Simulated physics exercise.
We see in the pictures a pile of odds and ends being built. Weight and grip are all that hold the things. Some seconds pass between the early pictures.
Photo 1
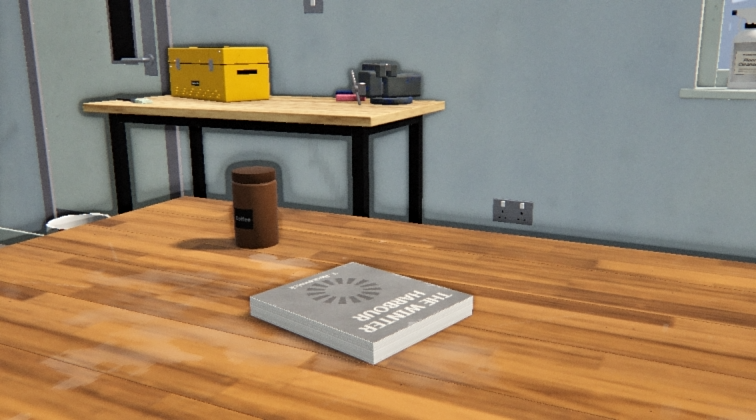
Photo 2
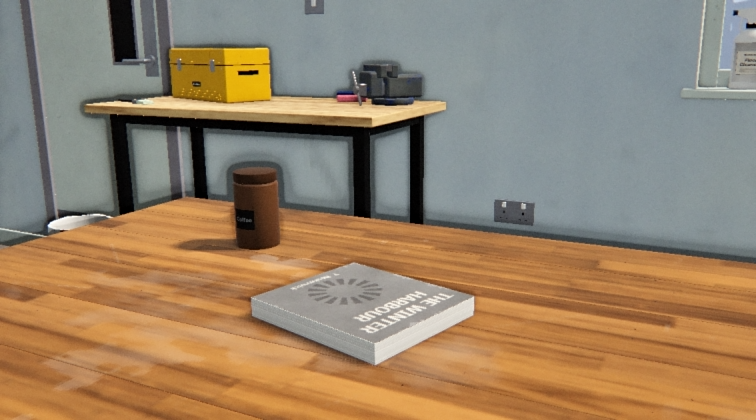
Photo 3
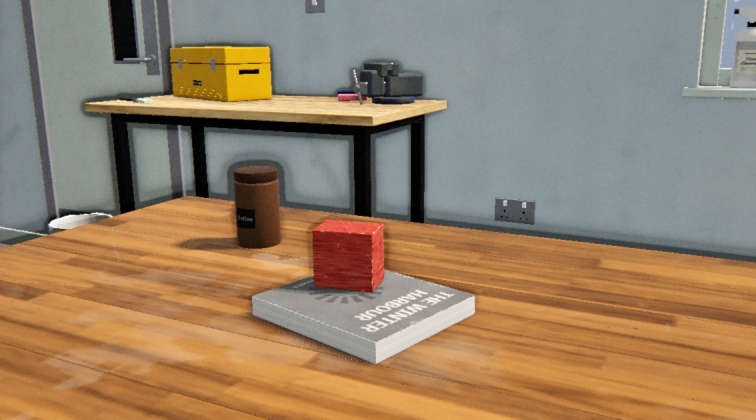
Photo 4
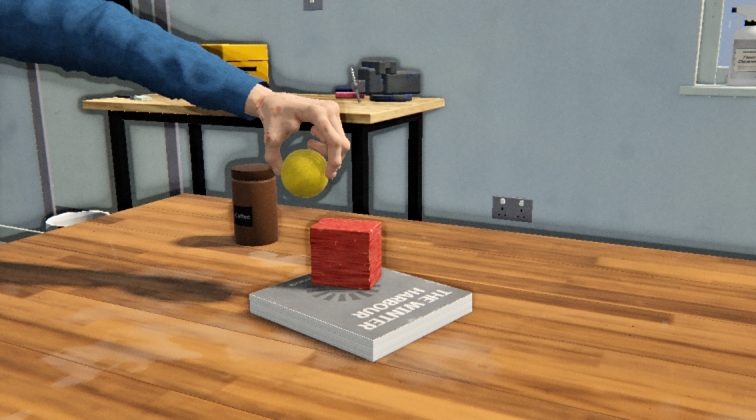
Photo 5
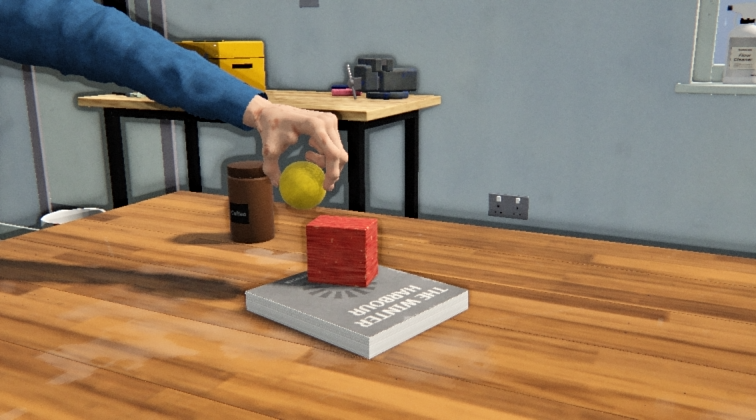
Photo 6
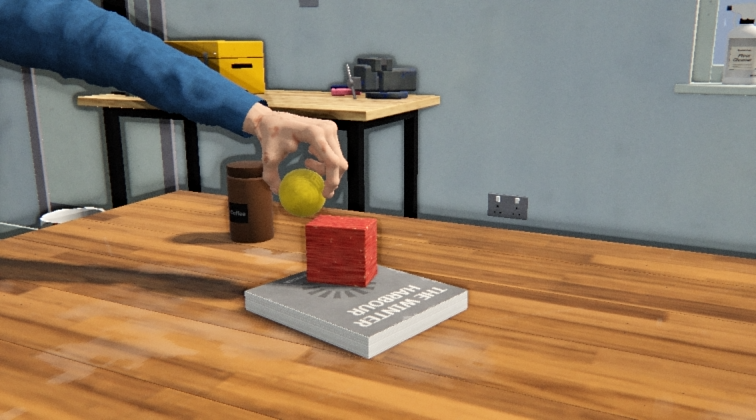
A red block appears on the grey book, and a hand lowers a yellow lemon onto it.
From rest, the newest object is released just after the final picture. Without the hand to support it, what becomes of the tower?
The tower collapses.
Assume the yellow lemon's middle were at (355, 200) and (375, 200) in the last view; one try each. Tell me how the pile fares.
Stays standing, then topples over.
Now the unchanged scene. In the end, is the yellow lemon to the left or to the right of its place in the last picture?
Result: Further left.
Then, 0.30 s later than the last frame, yellow lemon now fallen.
Then, 0.40 s later than the last frame, things are still on the move.
When it is over, fallen, yellow lemon; the other 3 as before. End places, in pixels of the last picture, yellow lemon near (244, 256). The pile gives way.
